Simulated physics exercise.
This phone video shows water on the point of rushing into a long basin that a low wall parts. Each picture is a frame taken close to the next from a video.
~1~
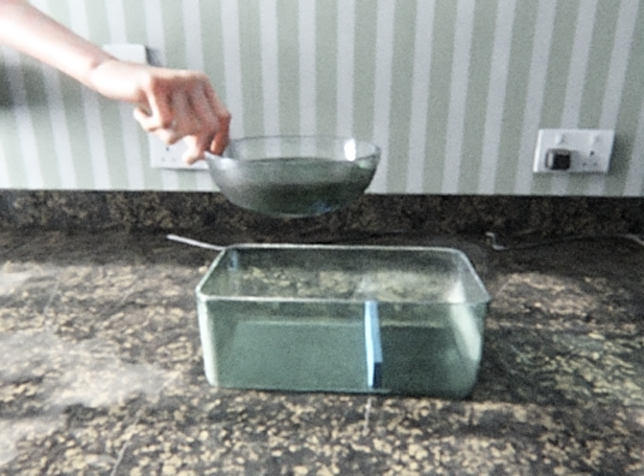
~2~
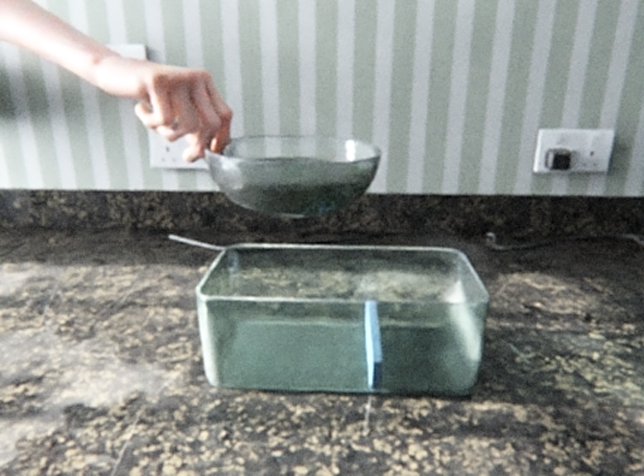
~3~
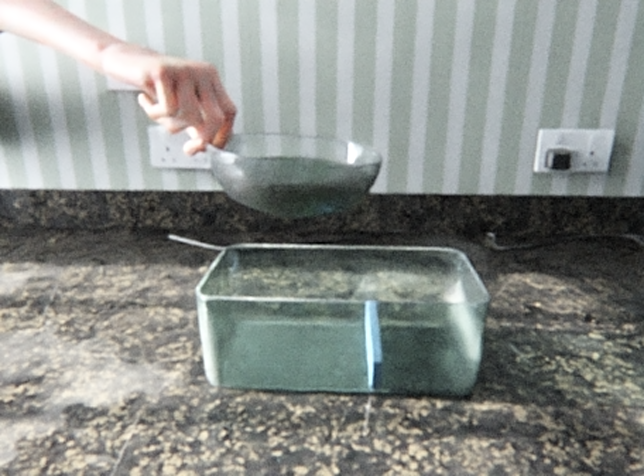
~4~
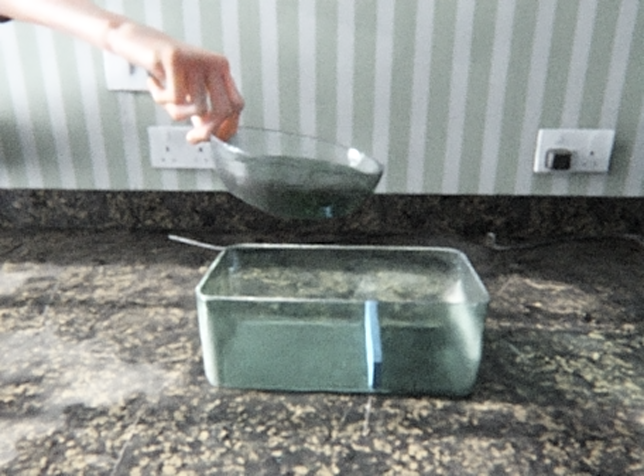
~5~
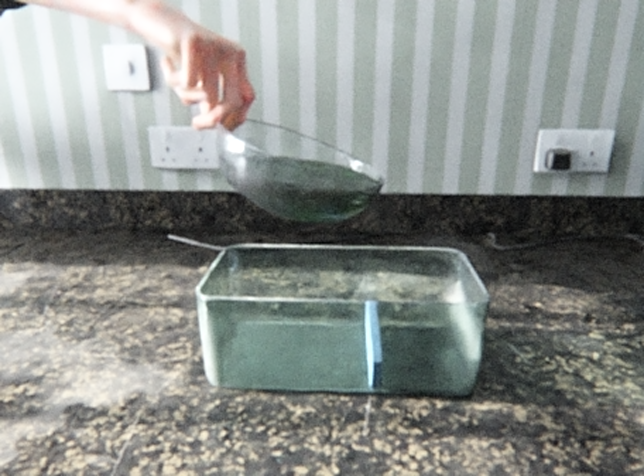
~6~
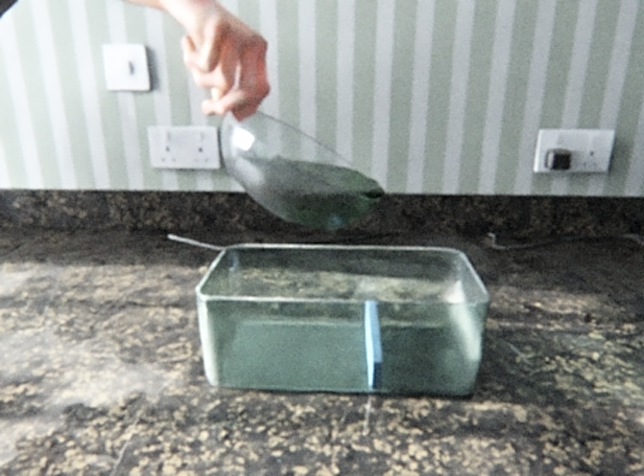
A hand steadily tilts a clear bowl of water rightward above a long divided basin.
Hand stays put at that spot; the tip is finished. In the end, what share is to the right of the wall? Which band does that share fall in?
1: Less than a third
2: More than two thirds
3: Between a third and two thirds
Option 3: Between a third and two thirds.
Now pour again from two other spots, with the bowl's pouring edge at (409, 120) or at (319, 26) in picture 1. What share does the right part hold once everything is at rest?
65 % and 40 %.
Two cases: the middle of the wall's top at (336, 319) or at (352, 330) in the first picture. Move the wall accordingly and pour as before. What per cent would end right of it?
I'd expect near 85 percent the first time and near 65 percent the next.
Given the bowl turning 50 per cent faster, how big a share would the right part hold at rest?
Around 60 per cent ends up there.
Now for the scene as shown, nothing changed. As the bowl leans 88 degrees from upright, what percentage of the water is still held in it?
10 per cent or so.
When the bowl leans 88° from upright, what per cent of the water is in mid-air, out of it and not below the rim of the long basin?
Airborne share: Approx. 15 %.
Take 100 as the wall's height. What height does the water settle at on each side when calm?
On the left it is 30 per cent, on the right 70.
A moment on, the bowl is tipped on its side and 8 per cent is still to pour, 6 is left of the wall and 68 right of it.
Next, the bowl is tipped right over and 0 per cent is still to pour, 25 is left of the wall and 60 right of it.
Then the bowl is tipped right over and 0 per cent is still to pour, 34 is left of the wall and 62 right of it.
Later the bowl is tipped right over and 0 per cent is still to pour, 38 is left of the wall and 58 right of it.
In the end 38 per cent lies left of the wall, 58 right of it and 3 outside.
